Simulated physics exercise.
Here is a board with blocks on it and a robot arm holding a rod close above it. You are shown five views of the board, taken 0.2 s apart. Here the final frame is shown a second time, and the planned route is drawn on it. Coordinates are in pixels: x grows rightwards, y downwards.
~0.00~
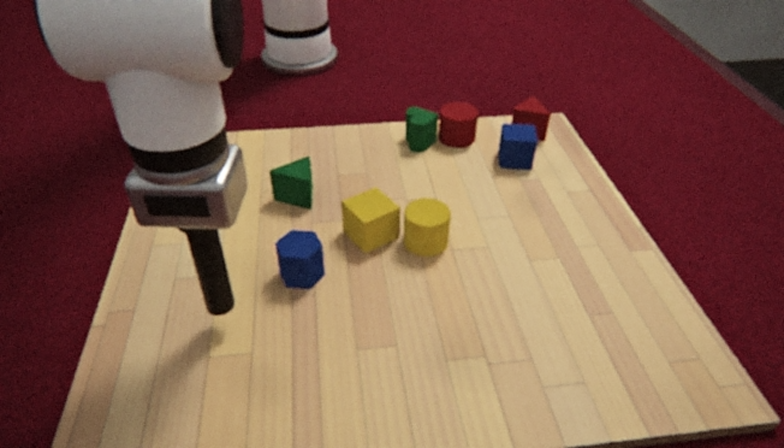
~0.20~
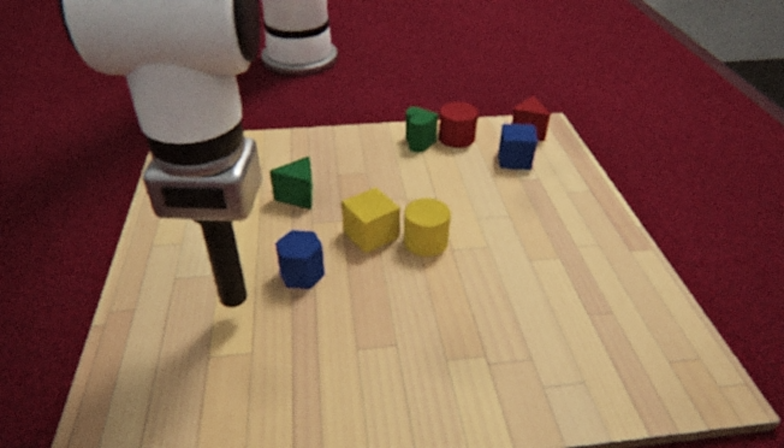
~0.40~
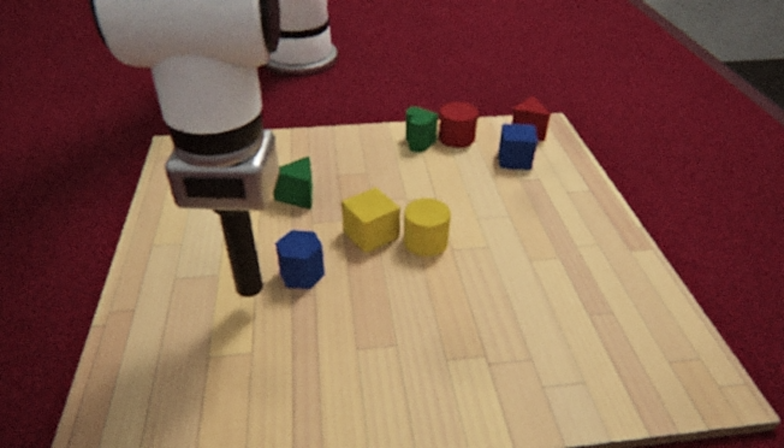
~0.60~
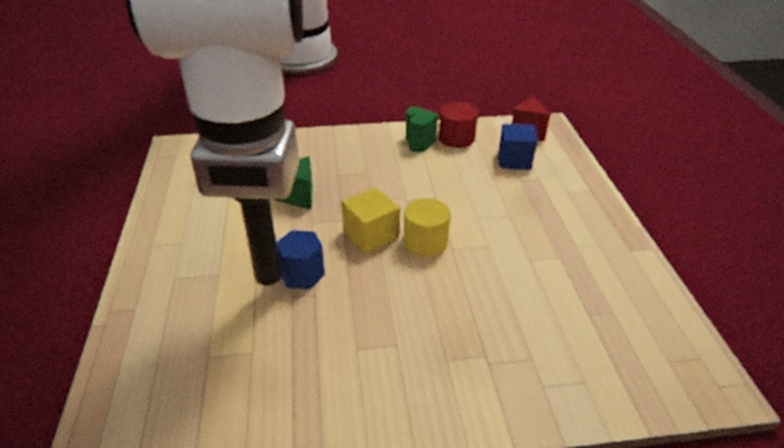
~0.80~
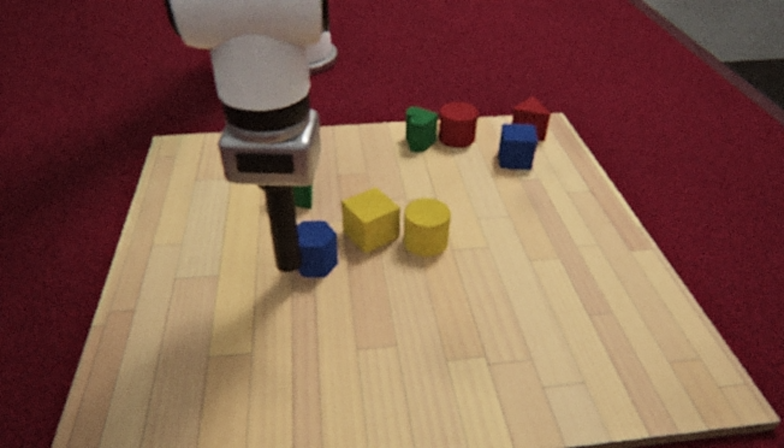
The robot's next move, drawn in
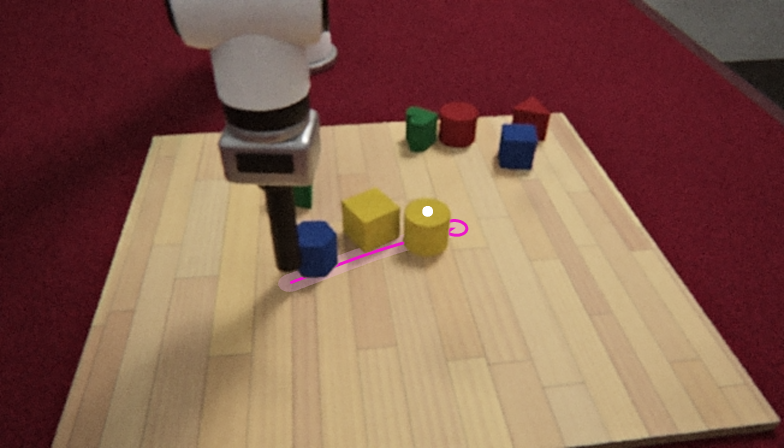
A robot arm moves its rod rightward and nudges the blue hexagonal block across the board.
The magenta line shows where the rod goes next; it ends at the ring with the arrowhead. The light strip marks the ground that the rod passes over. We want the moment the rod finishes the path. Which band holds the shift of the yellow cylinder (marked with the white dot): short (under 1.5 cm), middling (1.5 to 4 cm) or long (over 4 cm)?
Displacement: Past 4 cm.
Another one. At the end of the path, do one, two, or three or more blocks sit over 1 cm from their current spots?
Moved: More than two.
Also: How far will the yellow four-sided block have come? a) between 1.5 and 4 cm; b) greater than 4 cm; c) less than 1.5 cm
Choice a: Between 1.5 and 4 cm.
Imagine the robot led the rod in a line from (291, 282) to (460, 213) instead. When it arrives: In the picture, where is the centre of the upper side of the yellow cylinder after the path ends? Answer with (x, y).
Roughly at (468, 208).
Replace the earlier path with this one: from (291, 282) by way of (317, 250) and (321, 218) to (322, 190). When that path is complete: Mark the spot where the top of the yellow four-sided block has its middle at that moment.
At pixel (391, 191).
Path on the board, from (291, 282) by way of (376, 251) to (455, 228); the dot is on the yellow cylinder.
The first path, step by step. One third of the way, rod (348, 243); blue hexagonal block (337, 211), turned 70° anticlockwise; yellow four-sided block (377, 199).
Two thirds of the way, rod (404, 225); blue hexagonal block (337, 210), turned 80° anticlockwise; yellow four-sided block (390, 190), turned 40° anticlockwise; yellow cylinder (439, 209).
At the end, rod (457, 210); blue hexagonal block (337, 210), turned 80° anticlockwise; yellow four-sided block (391, 189), turned 45° anticlockwise; yellow cylinder (493, 205).
